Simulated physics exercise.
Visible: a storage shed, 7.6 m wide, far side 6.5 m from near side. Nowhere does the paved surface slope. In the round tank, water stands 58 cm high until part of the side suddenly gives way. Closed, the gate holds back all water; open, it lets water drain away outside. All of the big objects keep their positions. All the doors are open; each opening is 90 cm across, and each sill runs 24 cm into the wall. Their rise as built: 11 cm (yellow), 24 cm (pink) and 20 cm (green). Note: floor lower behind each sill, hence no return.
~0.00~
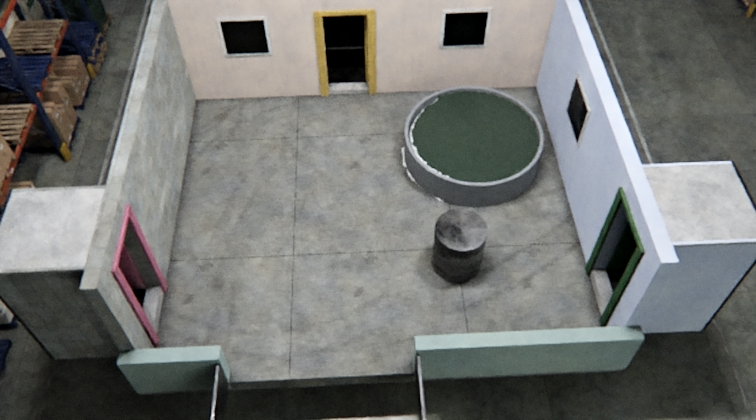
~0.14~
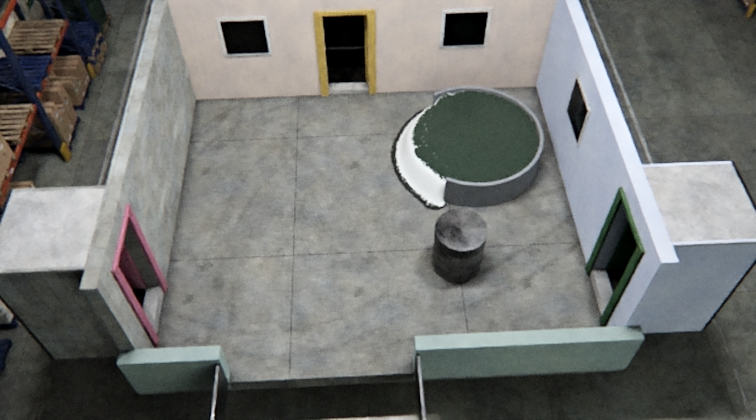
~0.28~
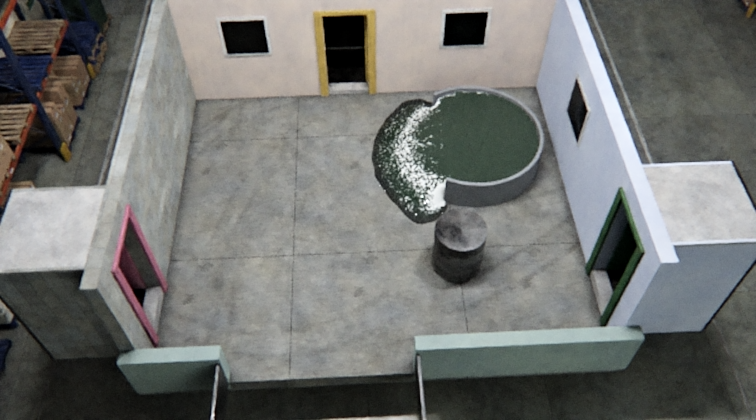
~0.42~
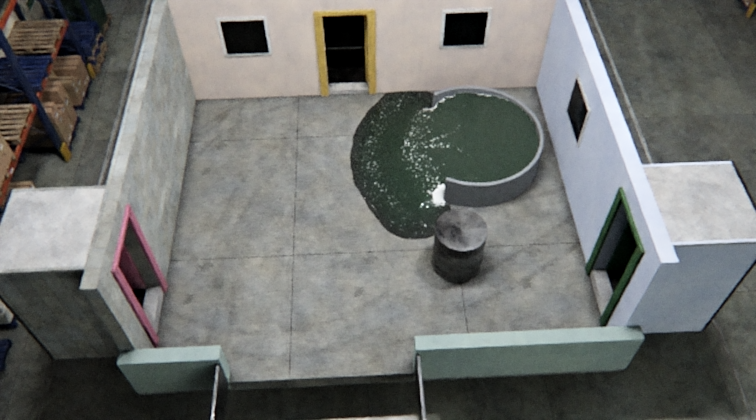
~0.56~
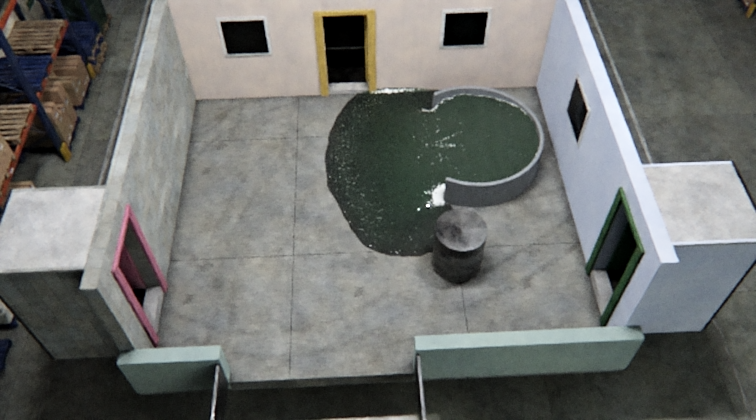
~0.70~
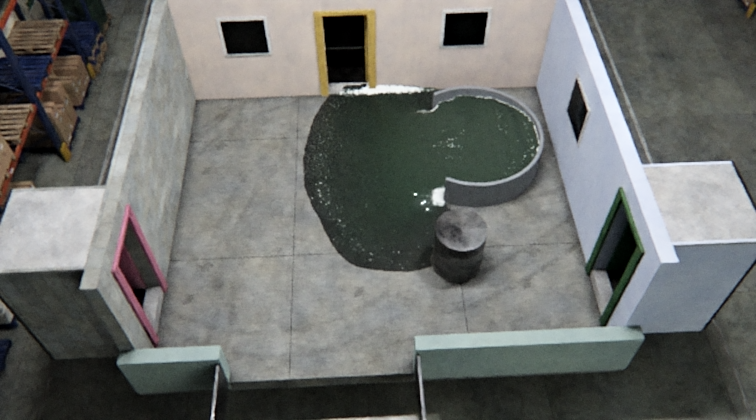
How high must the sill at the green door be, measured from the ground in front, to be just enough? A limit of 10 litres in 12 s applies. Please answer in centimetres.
About 5.5 cm.
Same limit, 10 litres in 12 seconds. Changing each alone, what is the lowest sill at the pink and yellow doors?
About 13.5 cm at pink and about 14.5 cm at yellow.
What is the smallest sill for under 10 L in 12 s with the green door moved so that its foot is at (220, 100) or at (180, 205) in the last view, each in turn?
You'd want roughly 27 cm there first, then roughly 19 cm.
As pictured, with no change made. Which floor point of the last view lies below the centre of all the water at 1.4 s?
Roughly (418, 158).
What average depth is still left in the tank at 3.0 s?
Close to 15 cm deep on average.
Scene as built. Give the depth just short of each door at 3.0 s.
In cm: Yellow 13, pink 13, green 0.
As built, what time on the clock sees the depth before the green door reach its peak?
Around 11.5 seconds.
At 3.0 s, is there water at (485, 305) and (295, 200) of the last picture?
Bone dry, then submerged.
After 1.4 s water covers 50 % of the floor, deepest (21 cm) near (404, 145); it has not reached the green door.
After 3.0 s water covers 70 % of the floor, deepest (36 cm) near (197, 100); it has not reached the green door.
After 12.0 s water covers 100 % of the floor, deepest (11 cm) near (599, 350); 9 cm at the green door, 0 litres in over its 20 cm sill.
At the green door as built, the water arrived by 8.9 s and peaked near 9 cm at 11.6 s.
With a sill of 4.5 cm, 19 litres would have come in within the 12 s; with 6.5 cm, 6 litres. So under 10 litres takes about 5.5 cm.
